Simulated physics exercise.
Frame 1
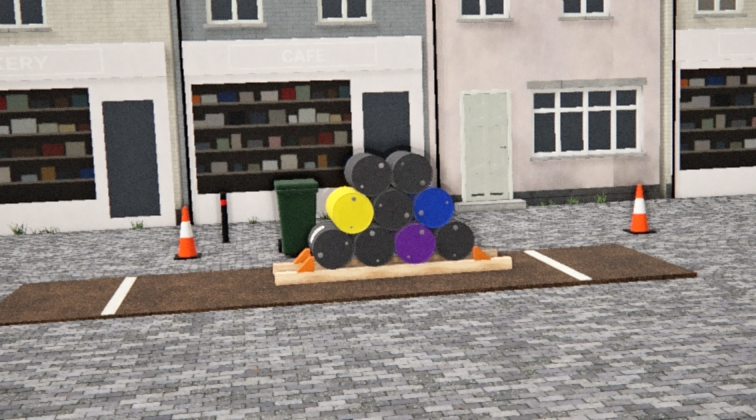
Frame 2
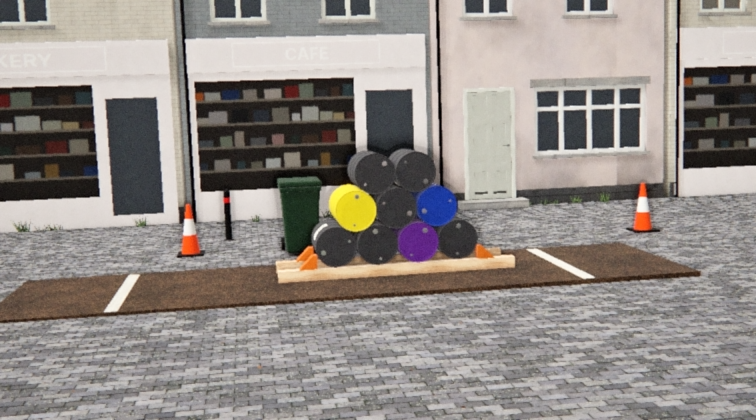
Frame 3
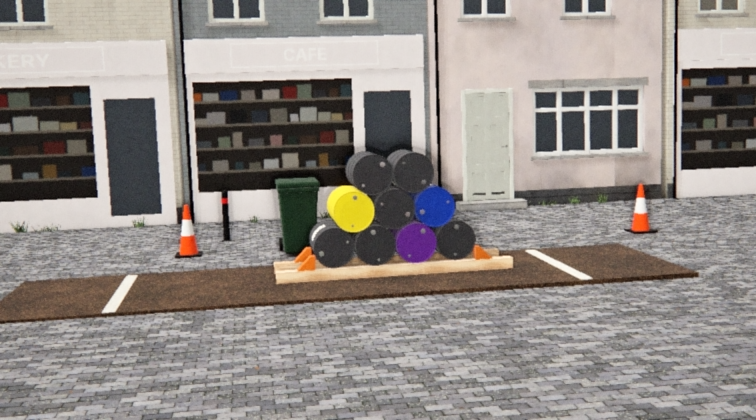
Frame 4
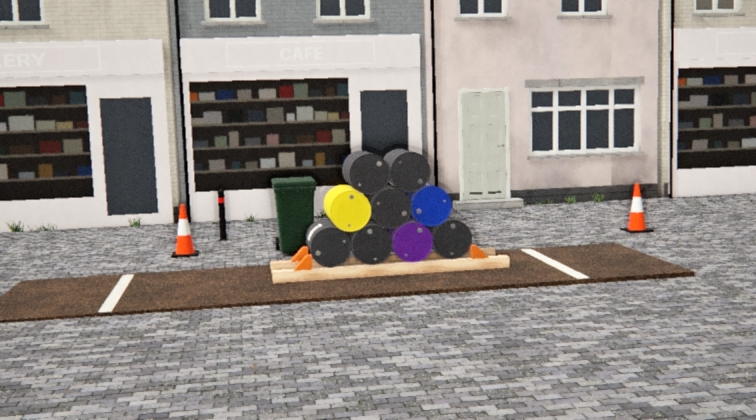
A row of pale and grey shopfronts, one marked as a cafe, stands behind a grey cobbled street, seen from across the road and slightly above. Nine drums lie stacked on timber between orange chocks on a brown strip with white lines, yellow at left, blue at right, purple below, with a green bin behind and orange cones either side. The stack stays still while the camera shakes slightly.
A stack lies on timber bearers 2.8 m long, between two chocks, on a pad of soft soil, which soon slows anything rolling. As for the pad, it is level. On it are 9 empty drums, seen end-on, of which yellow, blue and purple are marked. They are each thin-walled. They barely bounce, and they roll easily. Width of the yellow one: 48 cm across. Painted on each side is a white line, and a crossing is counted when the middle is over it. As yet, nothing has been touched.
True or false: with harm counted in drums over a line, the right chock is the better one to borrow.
False; the left chock is better to borrow.
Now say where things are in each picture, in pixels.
Yellow (353, 213), blue (435, 208), purple (415, 244); the pad is level; 4 of the 9 form the bottom row; nothing moves, in the first frame.
Yellow (356, 211), blue (438, 206), purple (418, 242); at rest, in the second frame.
Yellow (354, 212), blue (436, 207), purple (416, 243); both chocks in; lines at (119, 296) and (559, 266); at rest, in the third frame.
Yellow (350, 211), blue (432, 207), purple (413, 243); all still, in the fourth frame.
With the left chock gone, after 3.1 s, yellow is on the bearers, 30 cm from the bearers' left end, rolling left; blue is up on others, 80 cm from the bearers' right end, rolling right; purple is on the bearers, 115 cm from the bearers' right end; 0 past a line.
With the left chock gone, finally, yellow is off the bearers, 105 cm short of the left line; blue is up on others, 95 cm from the bearers' right end; purple is on the bearers, 115 cm from the bearers' right end; 0 past a line.
With the right chock gone, after 2.3 s, yellow is up on others, 90 cm from the bearers' left end; blue is on the bearers, 60 cm from the bearers' right end, rolling right; purple is on the bearers, 105 cm from the bearers' right end, rolling right; 1 past a line.
With the right chock gone, finally, yellow is up on others, 95 cm from the bearers' left end; blue is off the bearers, 5 cm short of the right line; purple is off the bearers, 50 cm short of the right line; 2 past a line.
